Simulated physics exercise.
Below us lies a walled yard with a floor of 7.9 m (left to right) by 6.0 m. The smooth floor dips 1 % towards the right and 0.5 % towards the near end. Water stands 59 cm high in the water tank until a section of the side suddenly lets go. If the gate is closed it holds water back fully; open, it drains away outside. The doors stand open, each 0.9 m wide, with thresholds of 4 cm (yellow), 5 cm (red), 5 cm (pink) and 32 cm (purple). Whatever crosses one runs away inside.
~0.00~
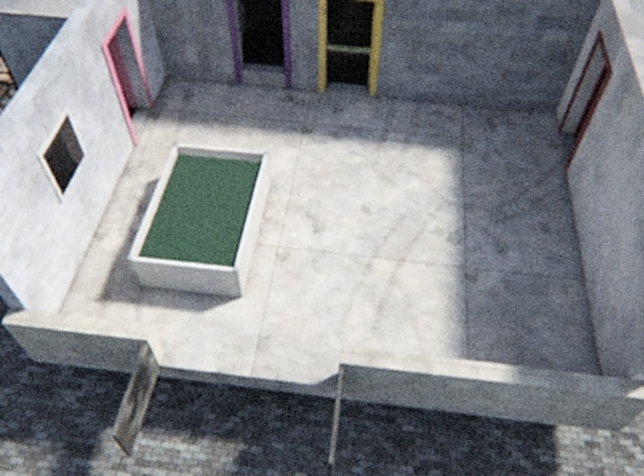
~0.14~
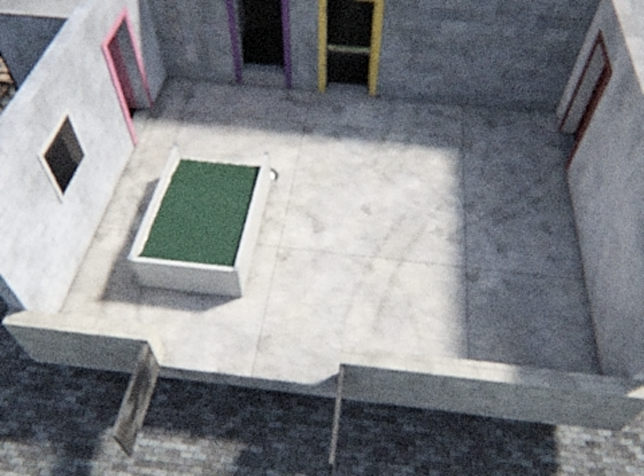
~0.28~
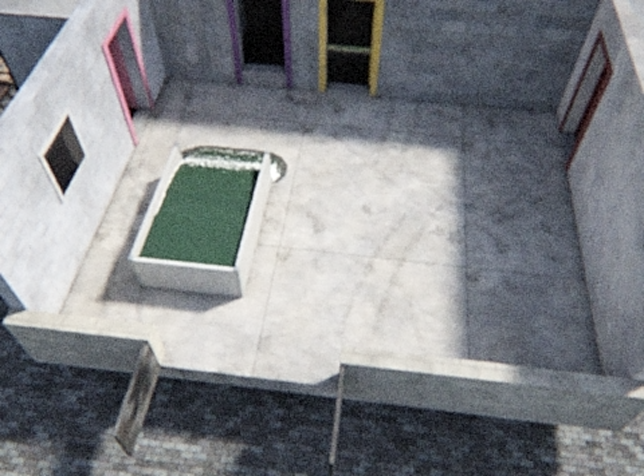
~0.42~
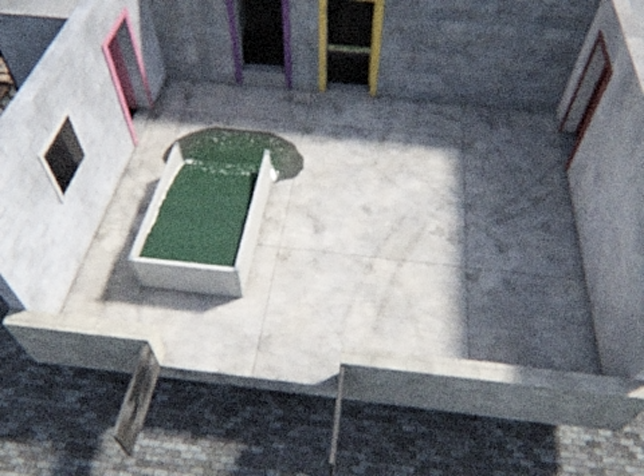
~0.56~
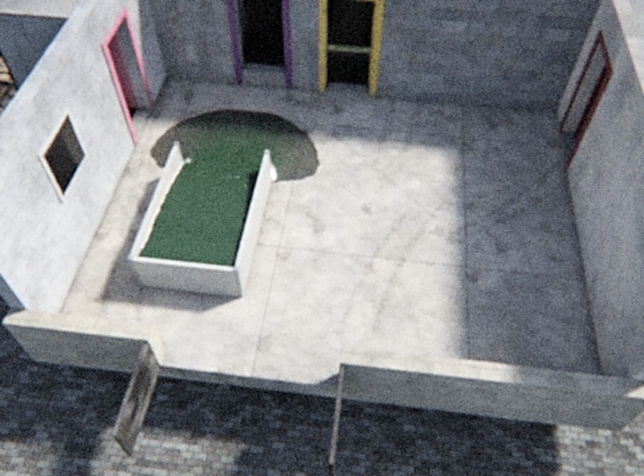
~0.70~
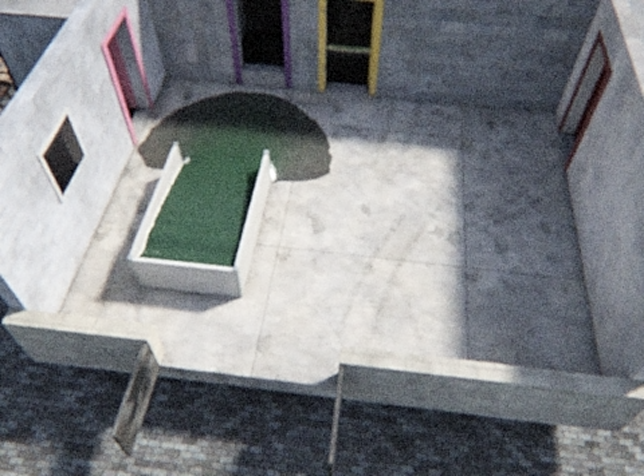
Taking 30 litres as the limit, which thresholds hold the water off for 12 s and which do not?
Within that time: At the yellow door it goes over the limit; at the red door it exceeds the limit; at the pink door it exceeds the limit; at the purple door it does not reach the limit.
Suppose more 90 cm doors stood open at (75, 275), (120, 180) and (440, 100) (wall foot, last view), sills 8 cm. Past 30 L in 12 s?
In that order: Below, below, below.
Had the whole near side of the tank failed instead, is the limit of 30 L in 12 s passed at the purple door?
Against that limit: Purple under.
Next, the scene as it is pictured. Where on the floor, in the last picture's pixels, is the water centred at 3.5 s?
At about (260, 142).
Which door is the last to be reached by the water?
Last comes the red one.
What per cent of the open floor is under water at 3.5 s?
Near 35 per cent is wet.
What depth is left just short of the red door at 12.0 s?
Some 7.0 cm.
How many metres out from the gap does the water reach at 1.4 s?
About 3.2 m.
After 1.4 s water covers 20 % of the floor and is deepest (30 cm) near (252, 87); yellow door 7 cm at the sill, 0 L in, red door not reached, pink door 7 cm at the sill, 0 L in, purple door 28 cm at the sill, 0 L in.
After 2.2 s water covers 25 % of the floor and is deepest (34 cm) near (174, 80); yellow door 14 cm at the sill, 23 L in, red door not reached, pink door 6 cm at the sill, 3 L in, purple door 30 cm at the sill, 0 L in.
After 3.5 s water covers 35 % of the floor and is deepest (22 cm) near (174, 80); yellow door 10 cm at the sill, 72 L in, red door not reached, pink door 13 cm at the sill, 33 L in, purple door 21 cm at the sill, 0 L in.
After 7.0 s water covers 70 % of the floor and is deepest (13 cm) near (97, 307); yellow door 5 cm at the sill, 104 L in, red door 12 cm at the sill, 104 L in, pink door 7 cm at the sill, 70 L in, purple door 6 cm at the sill, 0 L in.
After 12.0 s water covers 85 % of the floor and is deepest (11 cm) near (594, 390); yellow door 3 cm at the sill, 105 L in, red door 7 cm at the sill, 160 L in, pink door 1 cm at the sill, 72 L in, purple door 2 cm at the sill, 0 L in.
